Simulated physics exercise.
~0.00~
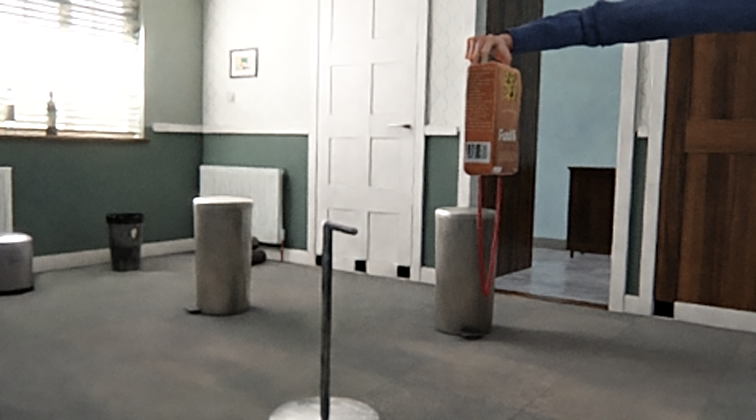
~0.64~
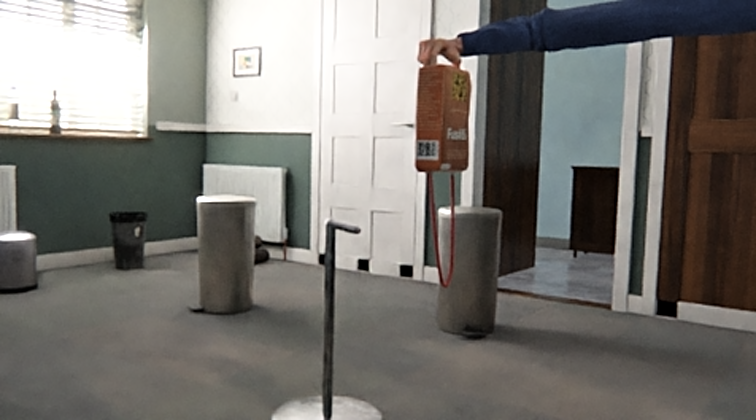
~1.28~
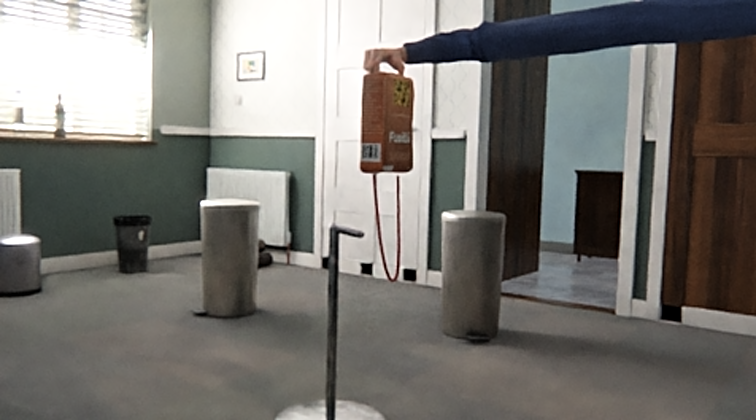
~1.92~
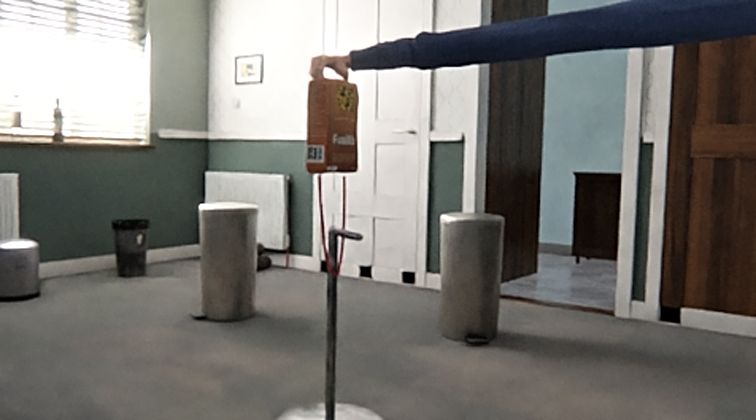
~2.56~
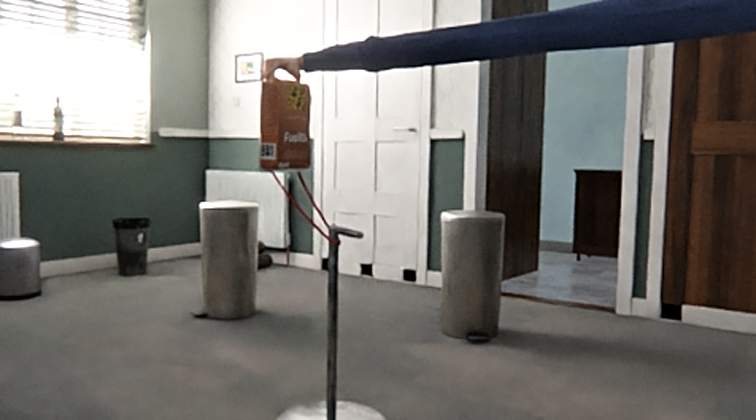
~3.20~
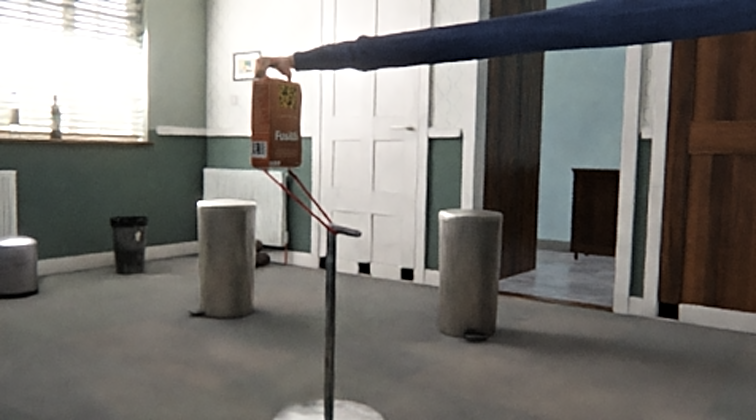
An orange packet with a red loop hanging beneath it, held by a hand in a blue sleeve, moves left across a room and over a hooked metal post; the loop catches on the post and pulls tight, and the hand stops with the packet just past it.
